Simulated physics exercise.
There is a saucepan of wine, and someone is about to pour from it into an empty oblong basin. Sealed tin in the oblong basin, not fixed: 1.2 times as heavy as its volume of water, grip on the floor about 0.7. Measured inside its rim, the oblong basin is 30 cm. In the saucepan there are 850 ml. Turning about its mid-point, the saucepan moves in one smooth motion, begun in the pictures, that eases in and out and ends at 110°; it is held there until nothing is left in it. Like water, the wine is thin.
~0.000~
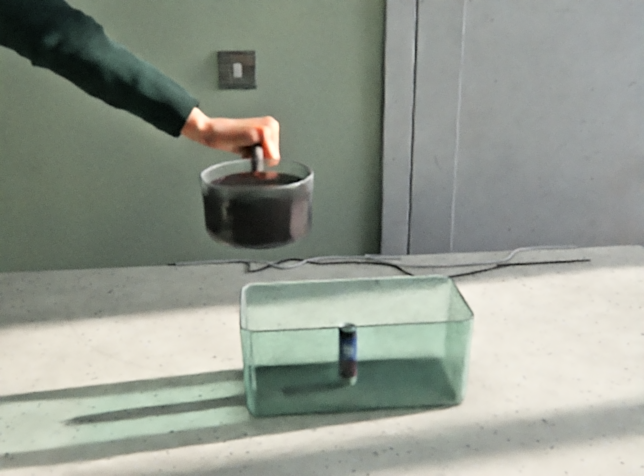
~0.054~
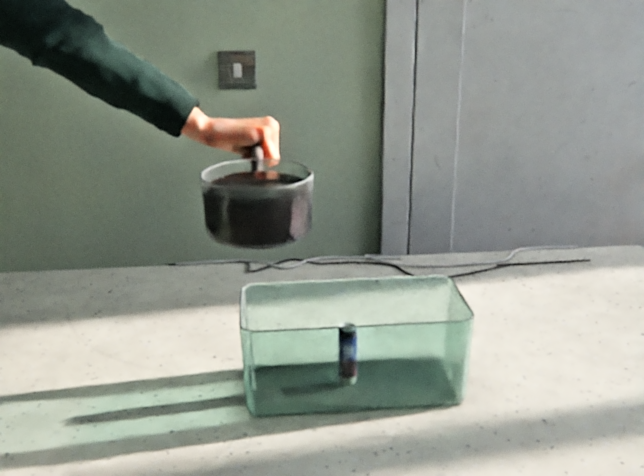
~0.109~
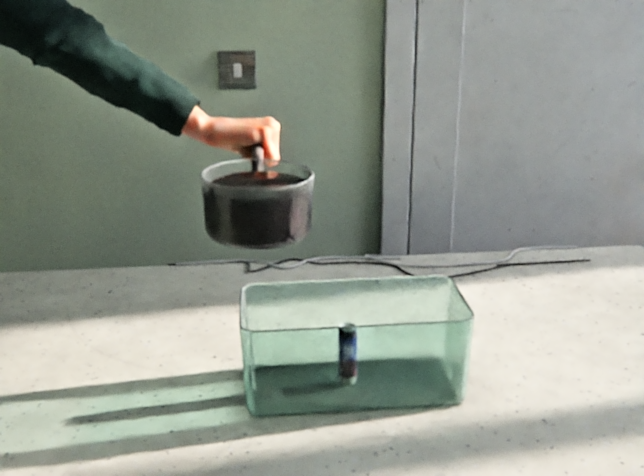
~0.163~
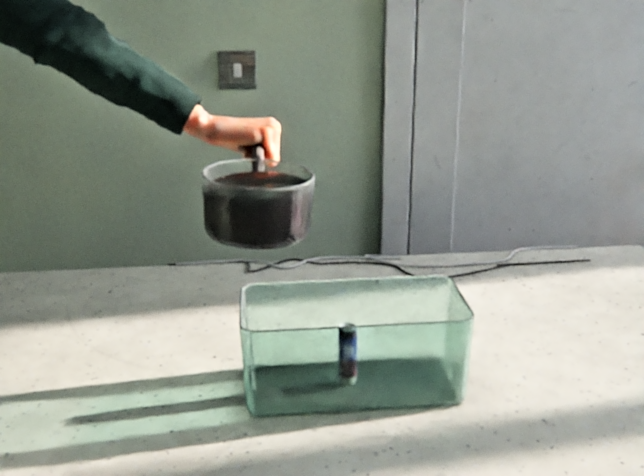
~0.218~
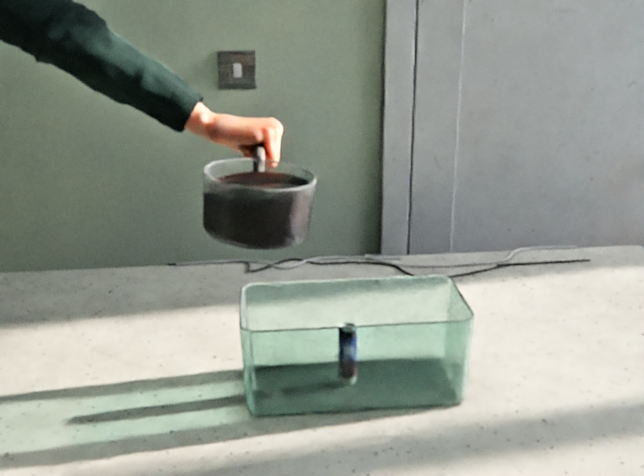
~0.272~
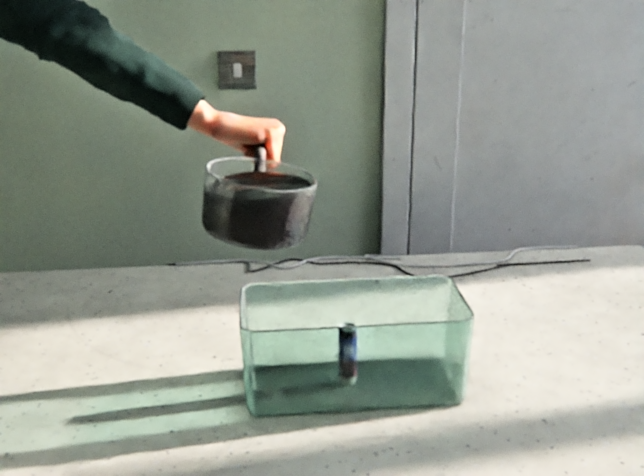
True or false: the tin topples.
False.
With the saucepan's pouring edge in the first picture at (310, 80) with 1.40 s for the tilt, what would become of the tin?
After that, the tin overturns.
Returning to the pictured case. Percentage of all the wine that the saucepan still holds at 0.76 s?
I'd put it near 62 percent.
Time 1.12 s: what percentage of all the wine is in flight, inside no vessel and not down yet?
About 10 percent.
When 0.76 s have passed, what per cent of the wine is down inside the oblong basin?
10 %, more or less.
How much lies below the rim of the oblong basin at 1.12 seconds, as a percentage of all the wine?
About 80 per cent.
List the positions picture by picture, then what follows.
In the first picture, it leans 0°; its right rim is at (311, 173); the wine meets the walls at (204, 186) and (309, 183); the oblong basin's rim runs from (241, 308) to (462, 297); the tin's top is at (348, 329).
In the second picture, it leans 0°; its right rim is at (312, 174); the wine meets the walls at (204, 186) and (309, 182).
In the third picture, it leans 2°; its right rim is at (312, 175); the wine meets the walls at (205, 185) and (310, 183).
In the fourth picture, it leans 4°; its right rim is at (313, 177); the wine meets the walls at (205, 186) and (310, 184).
In the fifth picture, it leans 6°; its right rim is at (314, 179); the wine meets the walls at (206, 186) and (311, 183).
In the sixth picture, it leans 10°; its right rim is at (316, 183); the wine meets the walls at (206, 186) and (313, 184).
After 0.76 s the tilt is 62° and 62 per cent is still to pour; the tin stands where it began.
After 1.12 s the tilt is 99° and 11 per cent is still to pour; the tin stands where it began.
After 1.49 s the tilt is 110° and 0 per cent is still to pour; the tin stands where it began.
After 1.90 s the tilt is 110° and 0 per cent is still to pour; the tin stands where it began.
In the end the tin stands where it began.
